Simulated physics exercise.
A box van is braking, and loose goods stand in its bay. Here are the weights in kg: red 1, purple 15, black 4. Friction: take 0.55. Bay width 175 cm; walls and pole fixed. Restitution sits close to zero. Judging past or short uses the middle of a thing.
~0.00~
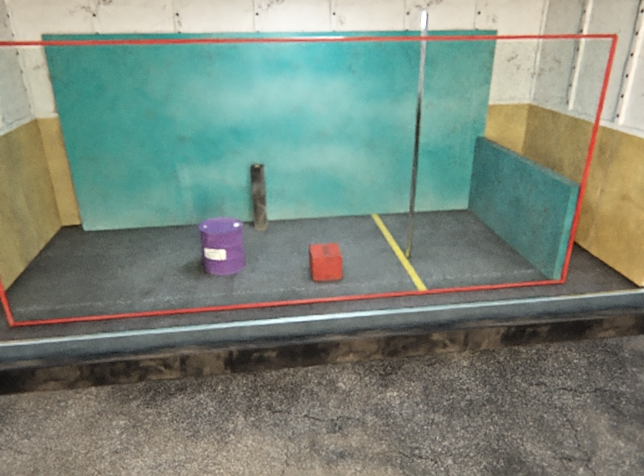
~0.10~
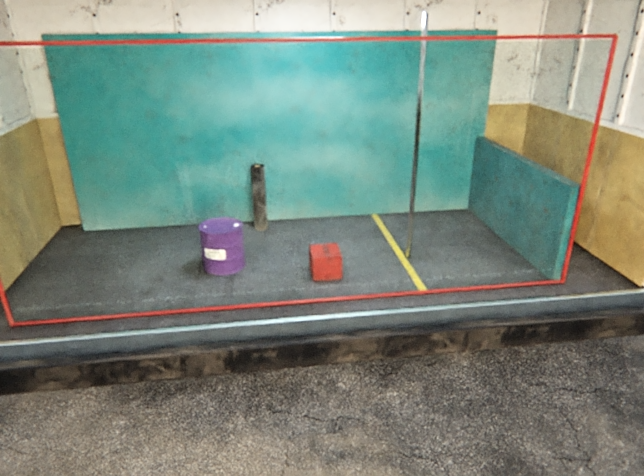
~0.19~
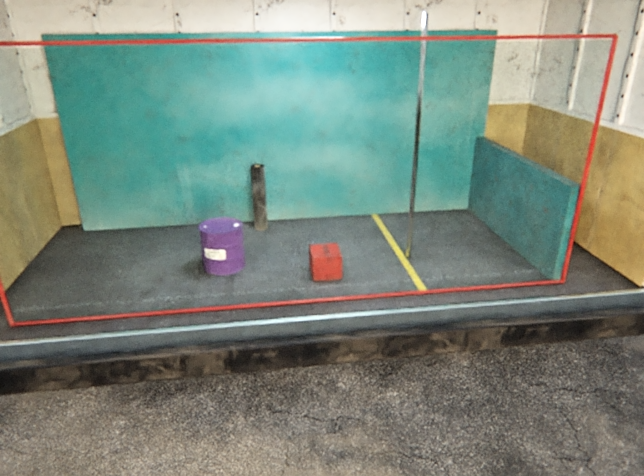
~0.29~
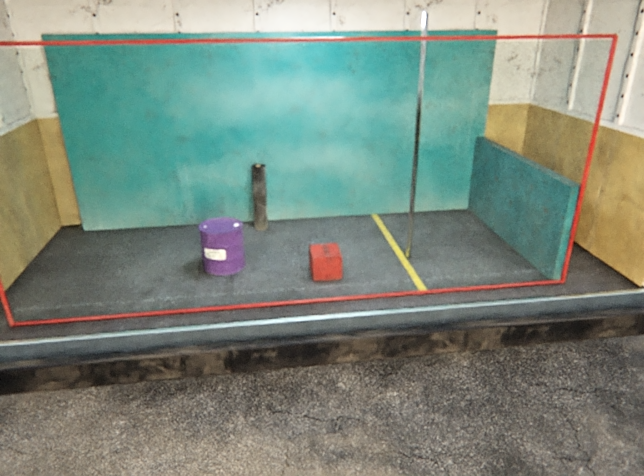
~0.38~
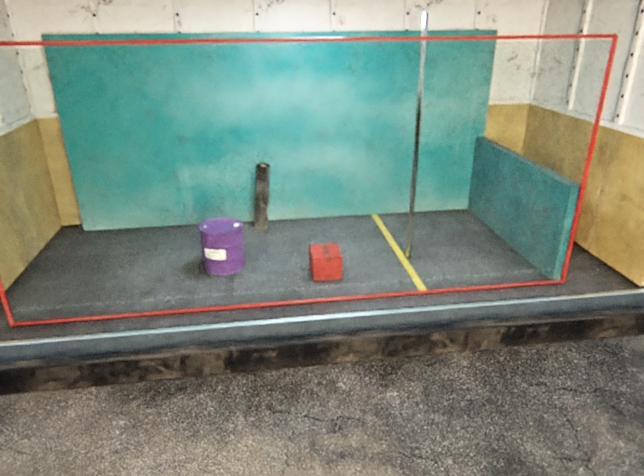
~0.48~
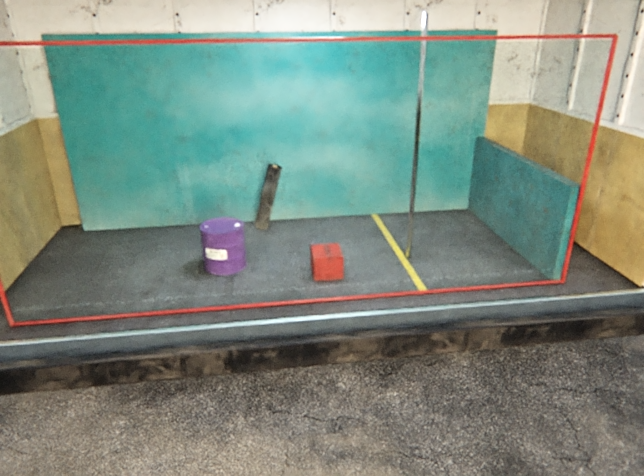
The black roll stands upright against the teal back panel of a cargo bay, behind a purple drum and a red carton, and at first nothing moves. Late in the clip its top leans slightly to the right, while the drum and carton stay essentially in place.
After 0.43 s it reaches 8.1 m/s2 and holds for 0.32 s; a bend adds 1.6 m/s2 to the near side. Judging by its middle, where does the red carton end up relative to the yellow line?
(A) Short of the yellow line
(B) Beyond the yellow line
Short of the yellow line.
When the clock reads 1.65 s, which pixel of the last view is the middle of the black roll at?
You'd see it close to (385, 223) then.
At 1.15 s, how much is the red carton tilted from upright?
Lab note: Tilt of about 0 degrees.
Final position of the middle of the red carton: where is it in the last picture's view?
Somewhere about (393, 263) in the final view.
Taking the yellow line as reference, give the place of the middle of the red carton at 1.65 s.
About 20 cm short of it.
After 0.75 s the red carton is 56 cm short of the yellow line, tilted 0°, near (347, 262) in the last picture's view; the black roll 68 cm short of the yellow line, tilted 90°.
After 1.15 s the red carton is 18 cm short of the yellow line, tilted 0°, near (392, 263) in the last picture's view.
After 1.65 s the red carton is 18 cm short of the yellow line, tilted 0°, near (393, 263) in the last picture's view; the black roll 1 cm past the yellow line, tilted 90°.
After 1.9 s, red carton stops short of the yellow line; purple drum stops short of the yellow line.
